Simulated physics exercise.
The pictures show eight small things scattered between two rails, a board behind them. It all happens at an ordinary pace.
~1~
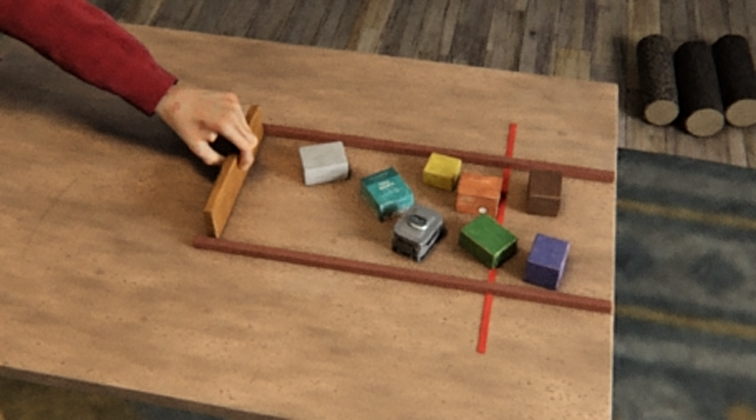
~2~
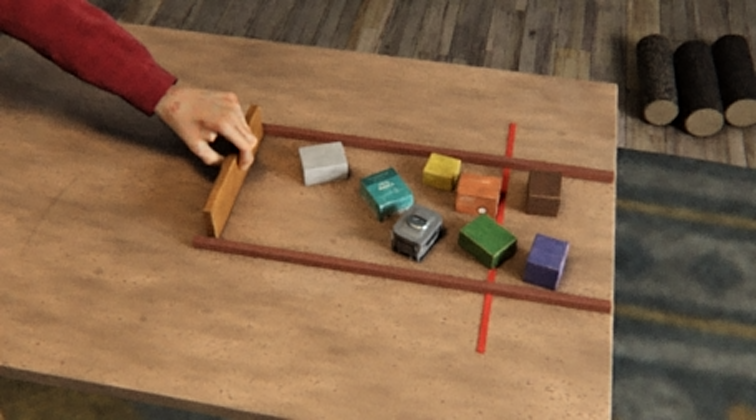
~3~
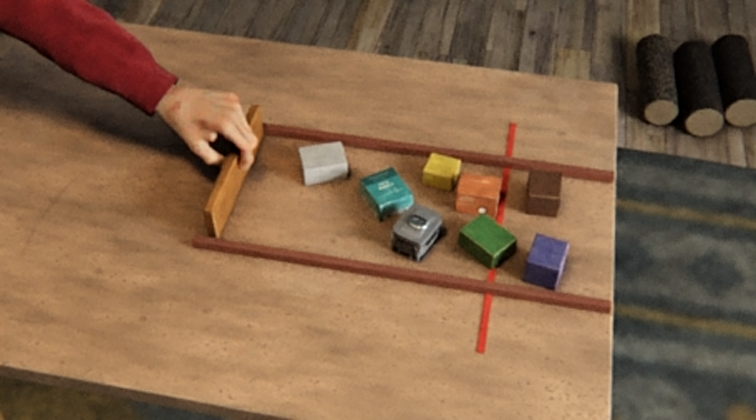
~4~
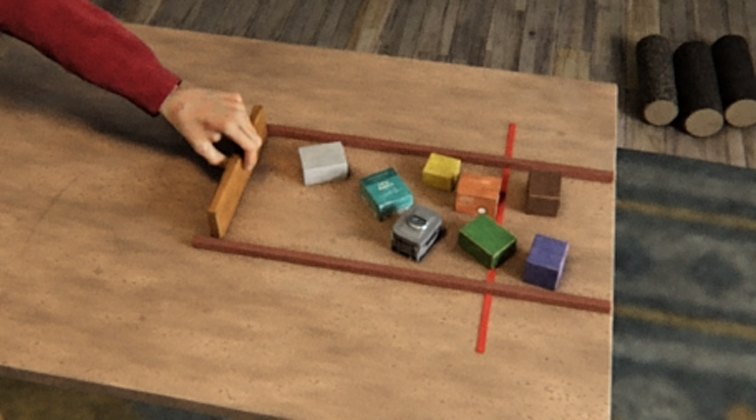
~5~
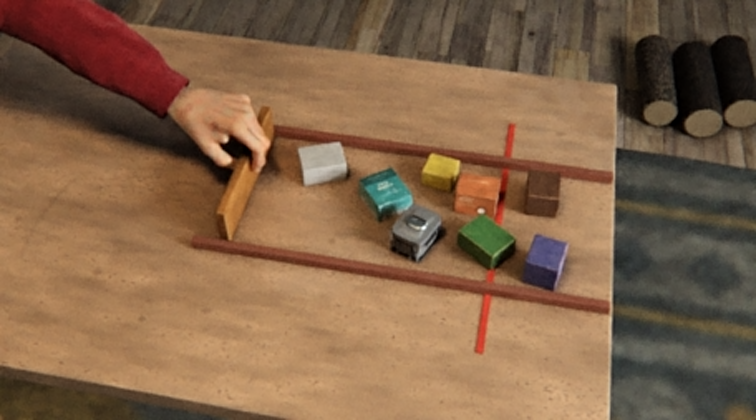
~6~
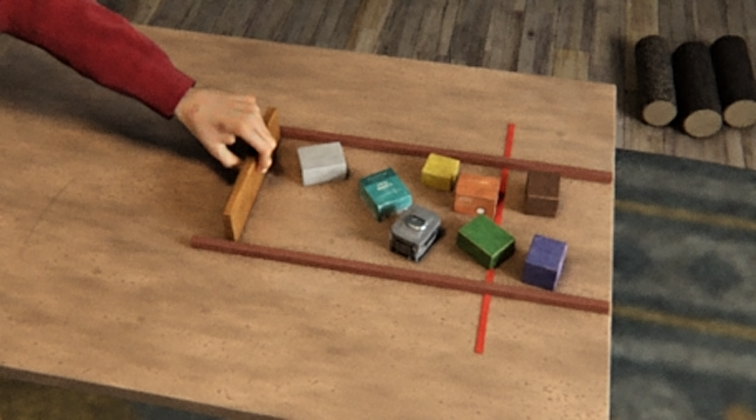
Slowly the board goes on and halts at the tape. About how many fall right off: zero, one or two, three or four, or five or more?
In the end the number that fall off is zero.
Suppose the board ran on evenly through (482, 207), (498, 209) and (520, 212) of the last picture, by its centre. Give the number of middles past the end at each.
In that order 0, 0 and 1.
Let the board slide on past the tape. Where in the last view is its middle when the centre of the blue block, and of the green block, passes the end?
Near (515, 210) and (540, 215).
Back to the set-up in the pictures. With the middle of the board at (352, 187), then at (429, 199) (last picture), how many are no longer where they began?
By then 3, and 6.
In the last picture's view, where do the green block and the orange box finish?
The green block stops around (565, 251); the orange box around (567, 214).
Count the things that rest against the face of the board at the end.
The number is 3.
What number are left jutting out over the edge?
2 of them.
Early on, none off yet; blue block at rest near (544, 263); brown block at rest near (542, 194); green block at rest near (486, 241).
A while later, none off yet; blue block at rest near (544, 263); brown block at rest near (542, 194); green block moving near (490, 242).
Finally, the number that fall off is zero.
